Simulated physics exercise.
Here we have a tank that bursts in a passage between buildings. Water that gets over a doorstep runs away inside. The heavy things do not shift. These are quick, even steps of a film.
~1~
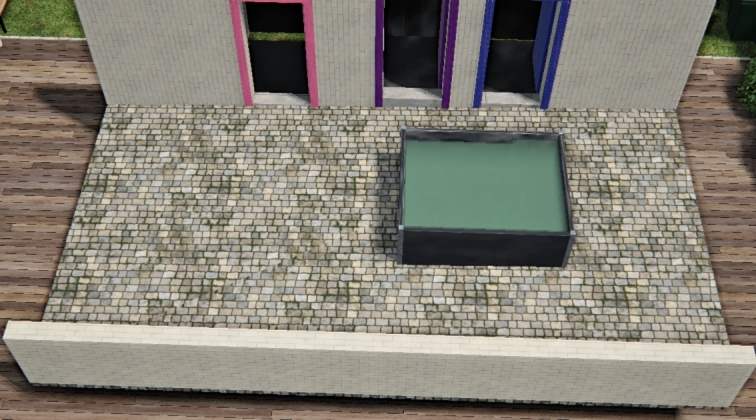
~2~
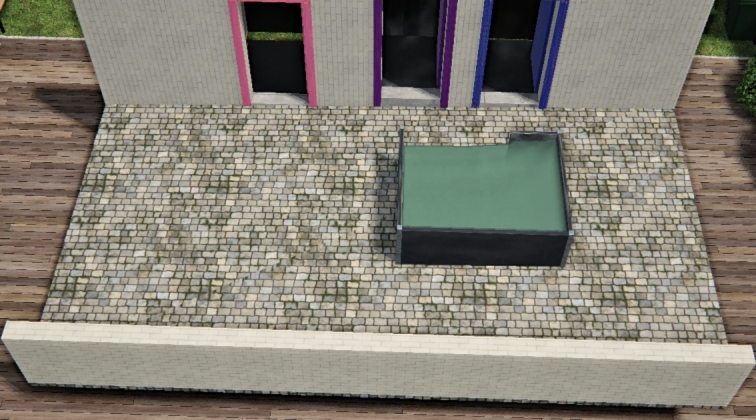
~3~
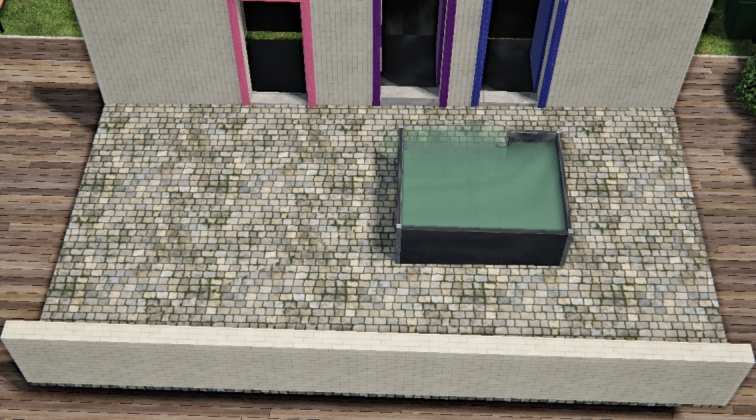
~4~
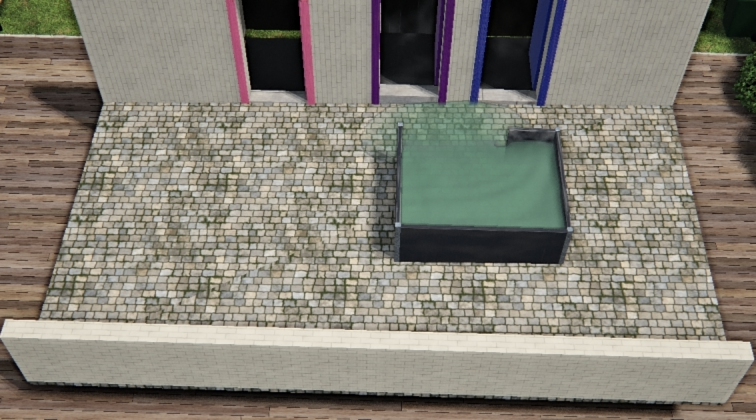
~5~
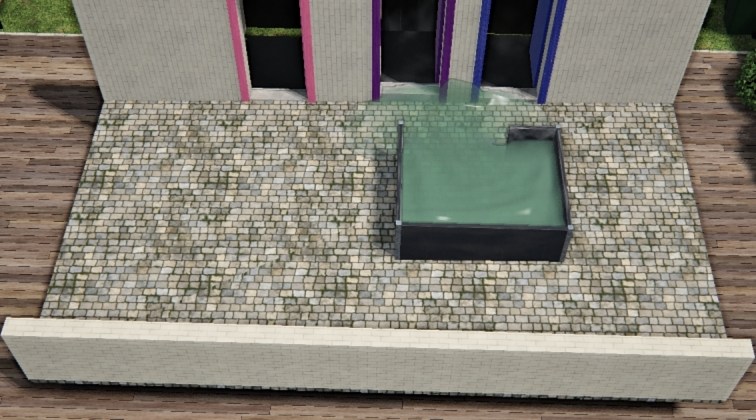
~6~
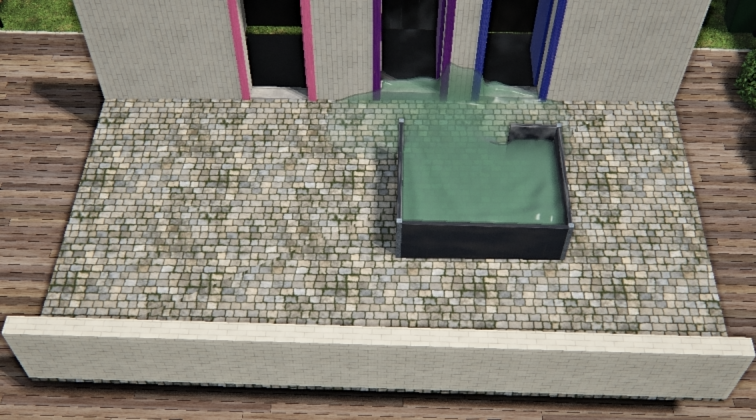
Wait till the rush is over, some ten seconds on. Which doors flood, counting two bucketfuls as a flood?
The pink door lets in a lot; the purple door lets in a lot; the blue door lets in a lot.
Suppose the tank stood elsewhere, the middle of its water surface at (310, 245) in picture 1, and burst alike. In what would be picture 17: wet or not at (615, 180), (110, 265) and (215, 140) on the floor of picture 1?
One after the other: Free of water, not flooded, wet.
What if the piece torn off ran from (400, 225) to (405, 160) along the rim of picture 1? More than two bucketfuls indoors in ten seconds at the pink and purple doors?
One by one: Pink door lets less in; purple door holds.
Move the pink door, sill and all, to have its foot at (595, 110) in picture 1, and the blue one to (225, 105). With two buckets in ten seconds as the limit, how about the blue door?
The blue one stays under.
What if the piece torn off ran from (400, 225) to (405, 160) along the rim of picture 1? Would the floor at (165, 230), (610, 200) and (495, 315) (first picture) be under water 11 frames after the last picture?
As listed: Under water, dry, no water.
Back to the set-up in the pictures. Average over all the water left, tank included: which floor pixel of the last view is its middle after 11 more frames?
Near (434, 165).
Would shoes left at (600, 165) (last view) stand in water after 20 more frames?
Answer: Awash.
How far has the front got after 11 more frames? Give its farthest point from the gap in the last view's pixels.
Near (119, 104).
A moment on, water covers 15 % of the floor; the pink door wet at the sill, nothing in, the purple door far over two buckets in, the blue door over two buckets in.
Next, water covers 30 % of the floor; the pink door under two buckets in, the purple door far over two buckets in, the blue door far over two buckets in.
Then, water covers 50 % of the floor; the pink door under two buckets in, the purple door far over two buckets in, the blue door far over two buckets in.
Later, water covers 50 % of the floor; the pink door over two buckets in, the purple door far over two buckets in, the blue door far over two buckets in.
In the end, water covers 45 % of the floor; the pink door over two buckets in, the purple door far over two buckets in, the blue door far over two buckets in.
